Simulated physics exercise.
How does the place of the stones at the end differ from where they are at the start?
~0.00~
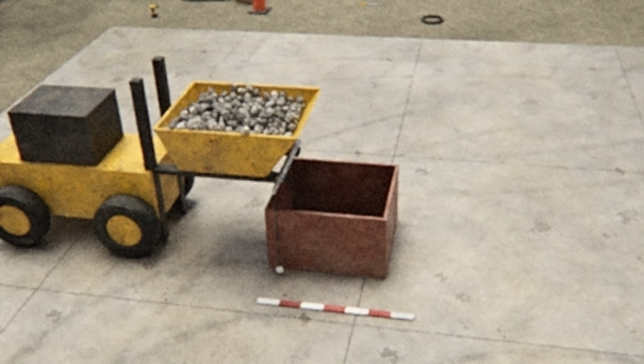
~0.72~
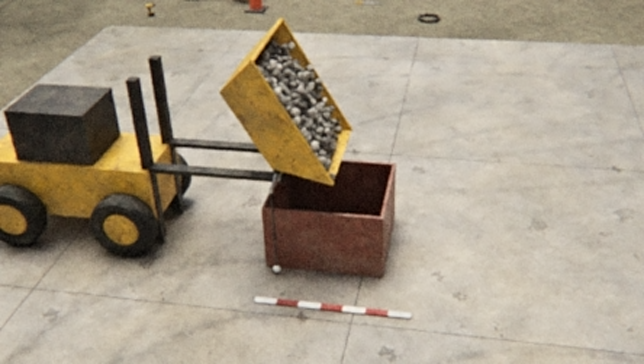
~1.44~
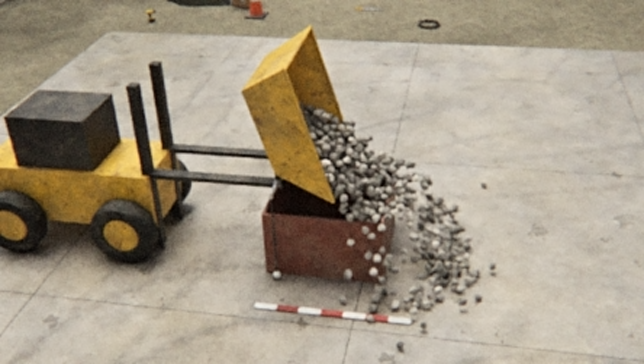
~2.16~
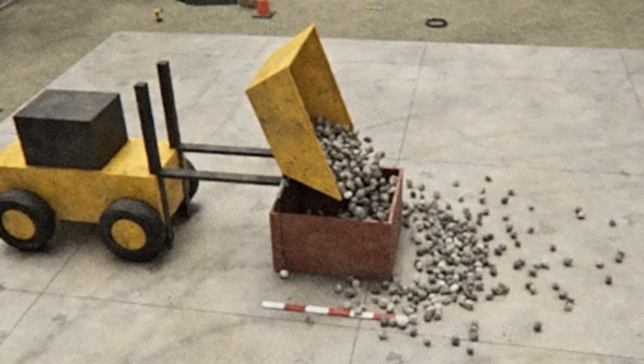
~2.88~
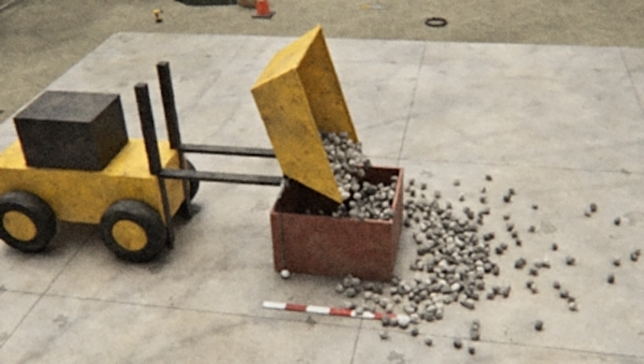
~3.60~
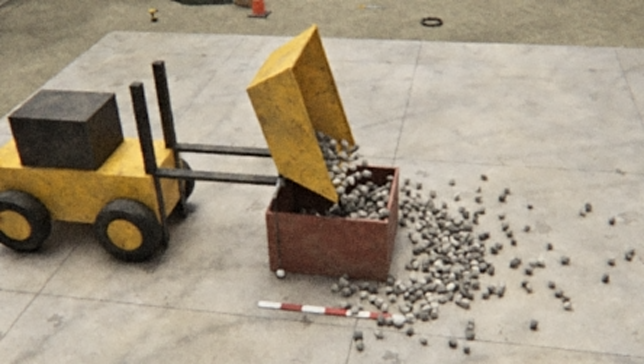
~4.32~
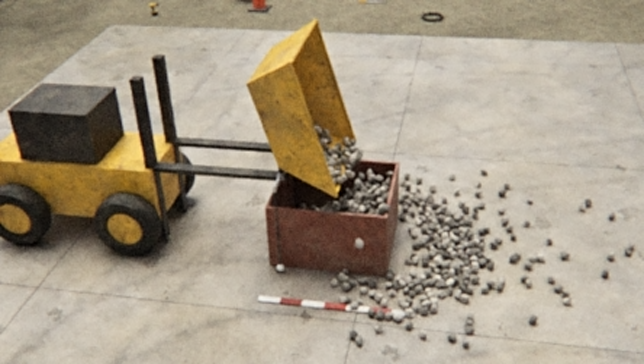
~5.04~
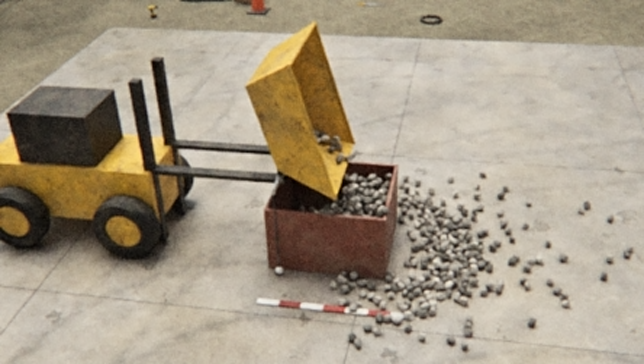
At the start the stones are heaped in the raised yellow skip on the truck's forks. At the end they are lower and farther right, with many in the red bin, others scattered on the concrete beside and beyond it, and only a few left in the skip.
